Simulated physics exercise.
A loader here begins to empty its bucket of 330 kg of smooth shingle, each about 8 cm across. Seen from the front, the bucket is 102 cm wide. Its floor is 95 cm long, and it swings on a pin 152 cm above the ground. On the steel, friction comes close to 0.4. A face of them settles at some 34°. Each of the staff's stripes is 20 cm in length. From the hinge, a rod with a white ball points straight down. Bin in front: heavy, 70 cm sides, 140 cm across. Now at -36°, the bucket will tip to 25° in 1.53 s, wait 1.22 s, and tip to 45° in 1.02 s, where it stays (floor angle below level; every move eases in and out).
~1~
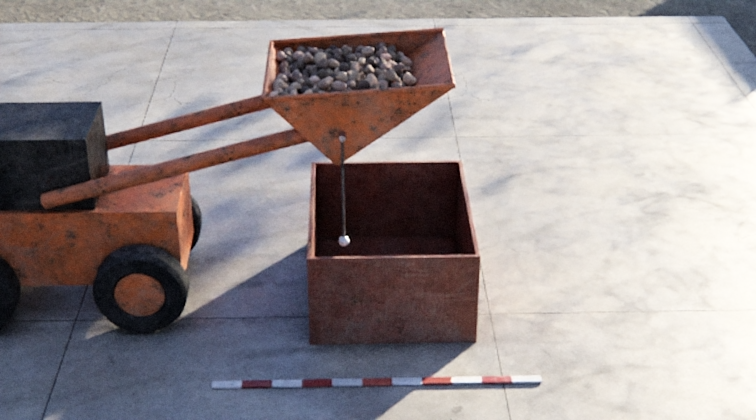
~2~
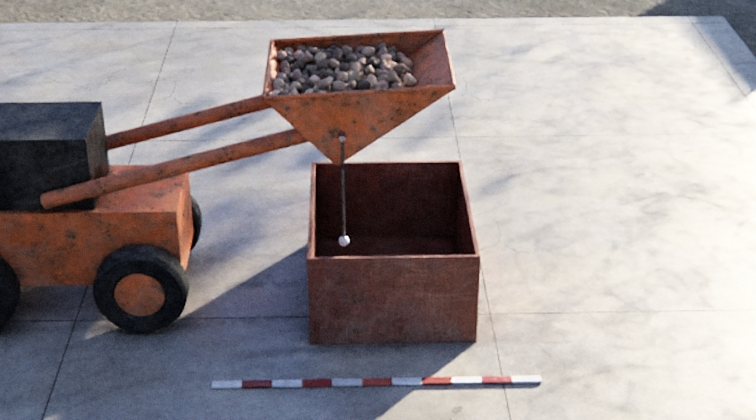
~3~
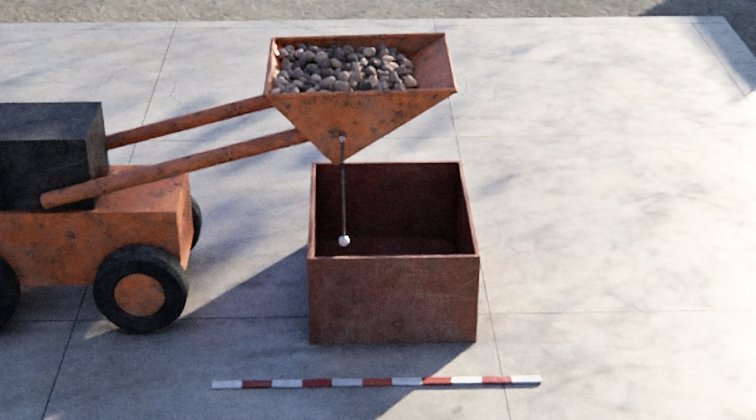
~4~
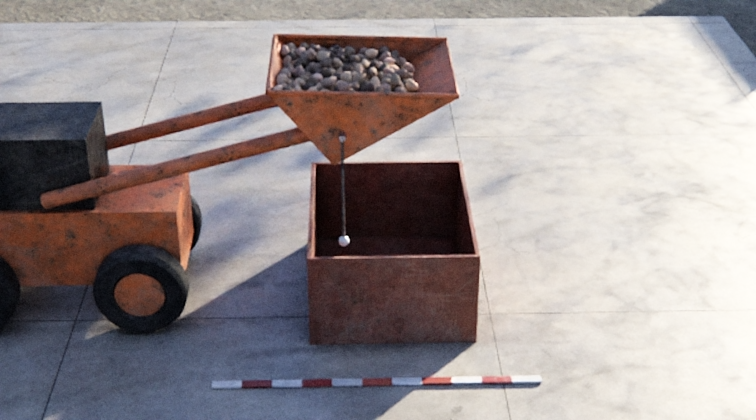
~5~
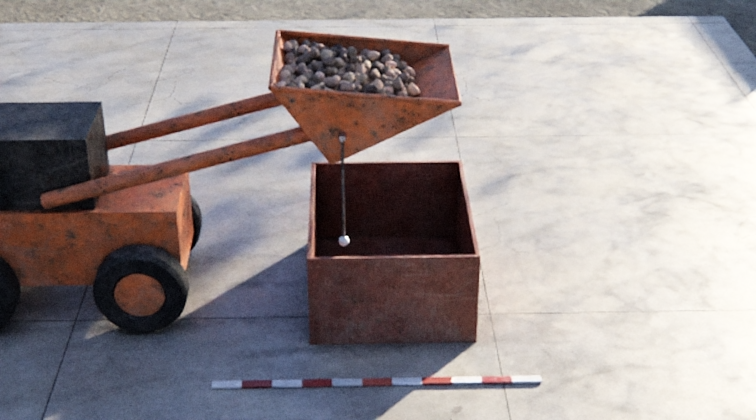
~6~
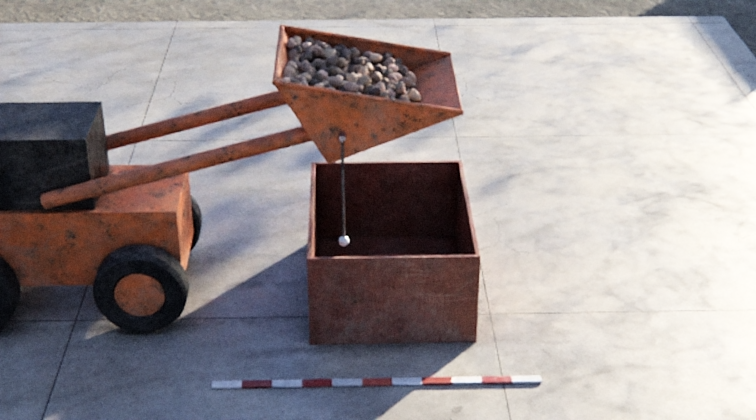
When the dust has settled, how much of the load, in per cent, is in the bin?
15 %.
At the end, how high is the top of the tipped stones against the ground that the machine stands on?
About 20 cm higher than the ground.
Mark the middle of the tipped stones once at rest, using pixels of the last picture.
The middle should be near (536, 281).
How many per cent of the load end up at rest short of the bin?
Something like 0 in a hundred.
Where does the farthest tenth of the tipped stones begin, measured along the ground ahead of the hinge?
About 200 cm ahead of the hinge.
A little later the floor is at 16°; 100 % in the bucket; the foremost stones are at (425, 150).
Then the floor is at 25°; 75 % in the bucket, 17 % in the bin, 8 % beside or beyond the bin; the foremost stones are at (490, 209).
Later still the floor is at 45°; 0 % in the bucket, 15 % in the bin, 85 % beside or beyond the bin; the foremost stones are past the picture's edge.
In the end the floor is at 45°; 0 % in the bucket, 15 % in the bin, 85 % beside or beyond the bin; the foremost stones are past the picture's edge.
